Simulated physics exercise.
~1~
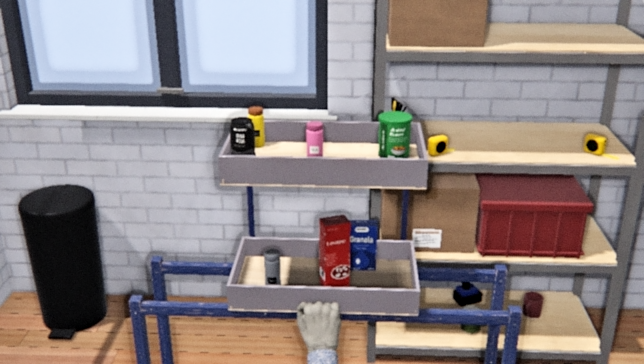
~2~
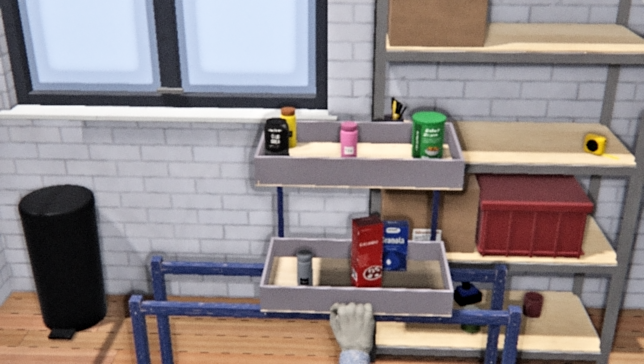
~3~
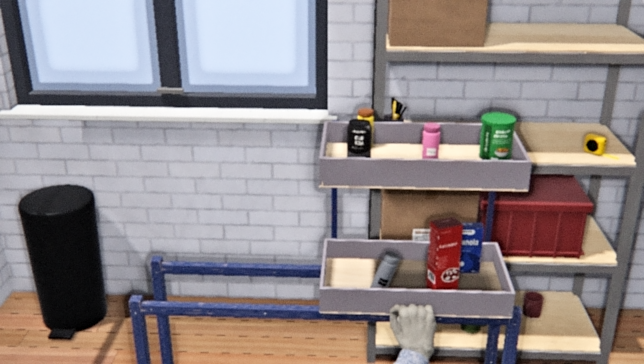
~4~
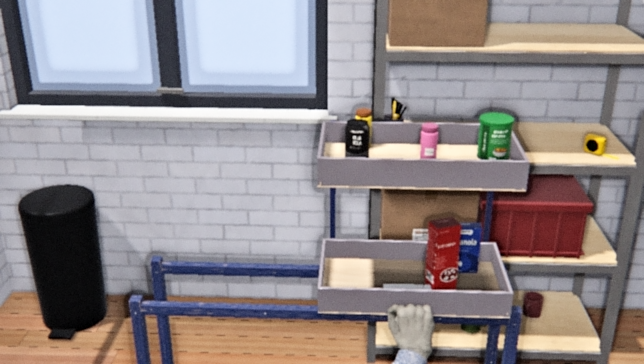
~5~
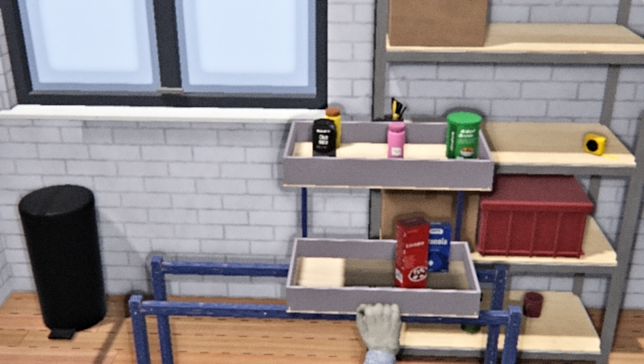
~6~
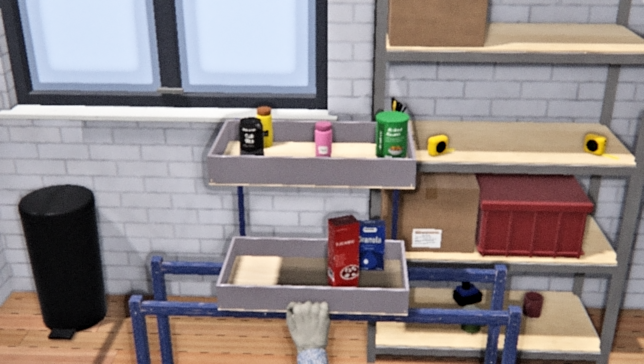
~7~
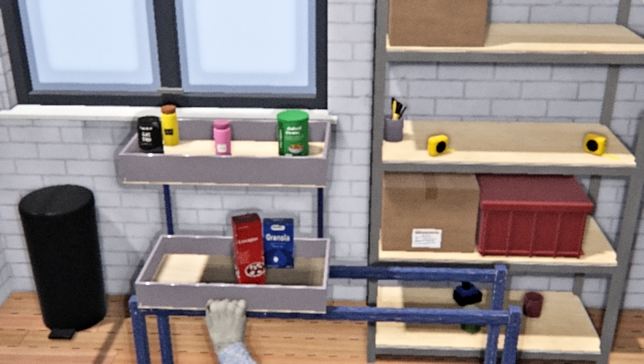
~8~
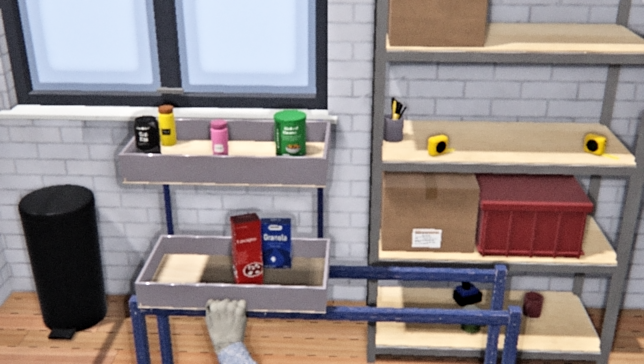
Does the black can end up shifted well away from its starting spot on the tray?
No, the black can stays in its place on the upper level of the tray. It is still standing there at the end.
